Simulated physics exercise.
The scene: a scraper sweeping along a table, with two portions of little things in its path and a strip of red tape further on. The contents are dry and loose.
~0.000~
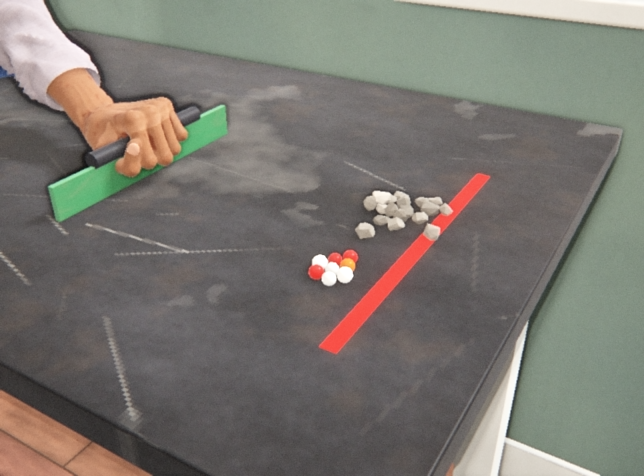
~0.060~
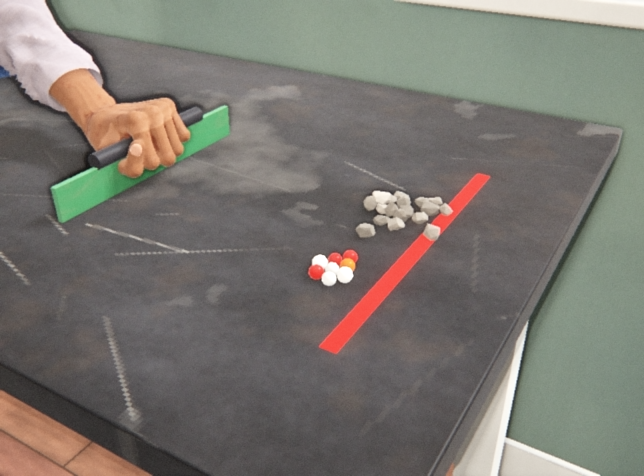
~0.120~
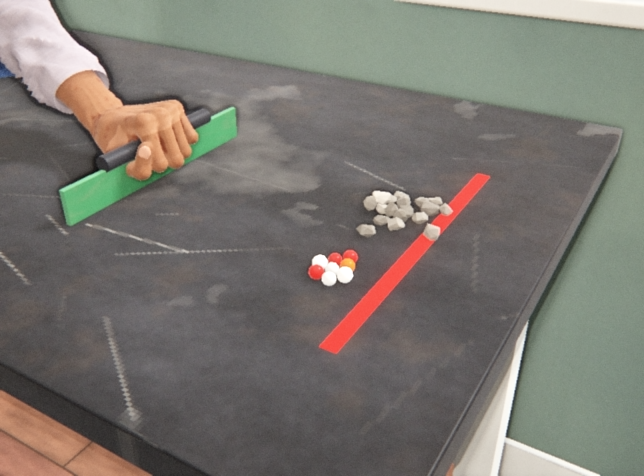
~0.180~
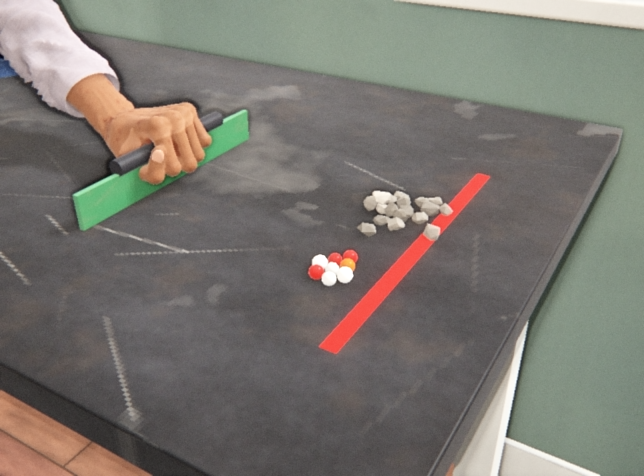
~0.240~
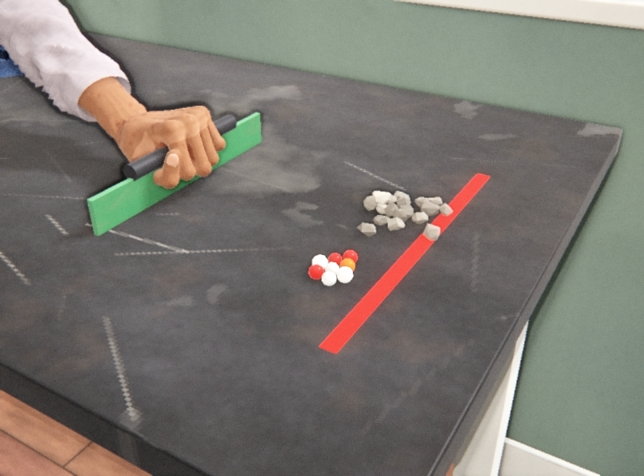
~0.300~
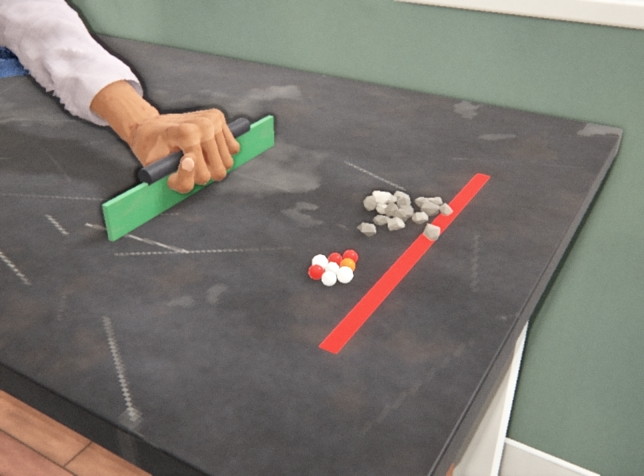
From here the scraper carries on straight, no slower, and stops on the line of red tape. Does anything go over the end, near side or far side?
The nearer handful partly drops off; the farther handful remains up there.
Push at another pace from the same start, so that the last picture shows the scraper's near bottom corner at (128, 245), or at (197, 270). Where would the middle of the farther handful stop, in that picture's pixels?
One: (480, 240). Two: (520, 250).
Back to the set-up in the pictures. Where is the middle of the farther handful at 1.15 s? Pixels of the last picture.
Close to (470, 232).
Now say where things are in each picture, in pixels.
In the first picture, scraper (70, 195), at rest; red tape (478, 182), about a palm's width from the edge; edge at (537, 285); nearer handful (332, 270), a few round plastic beads; farther handful (406, 213), a few bits of gravel.
In the second picture, scraper (72, 196); farther handful (406, 213).
In the third picture, scraper (81, 199); nearer handful (332, 270).
In the fourth picture, scraper (94, 203); farther handful (406, 213).
In the fifth picture, scraper (108, 208); nearer handful (332, 270).
In the sixth picture, scraper (123, 213); red tape (478, 182); edge at (537, 285); nearer handful (332, 270); farther handful (406, 213).
By 0.71 s, scraper still moving, near (308, 183); nearer handful all on the table, its front near (345, 275); farther handful all on the table, its front near (431, 231).
By 1.15 s, scraper stopped at the red tape; nearer handful all on the table, its front near (420, 329); farther handful all on the table, its front near (500, 240).
By 1.43 s, scraper stopped at the red tape; nearer handful about a tenth over the edge; farther handful all on the table, its front near (507, 241).
When it is over (1.9 s), scraper stopped at the red tape; nearer handful every one over the edge; farther handful all on the table, its front near (507, 241).
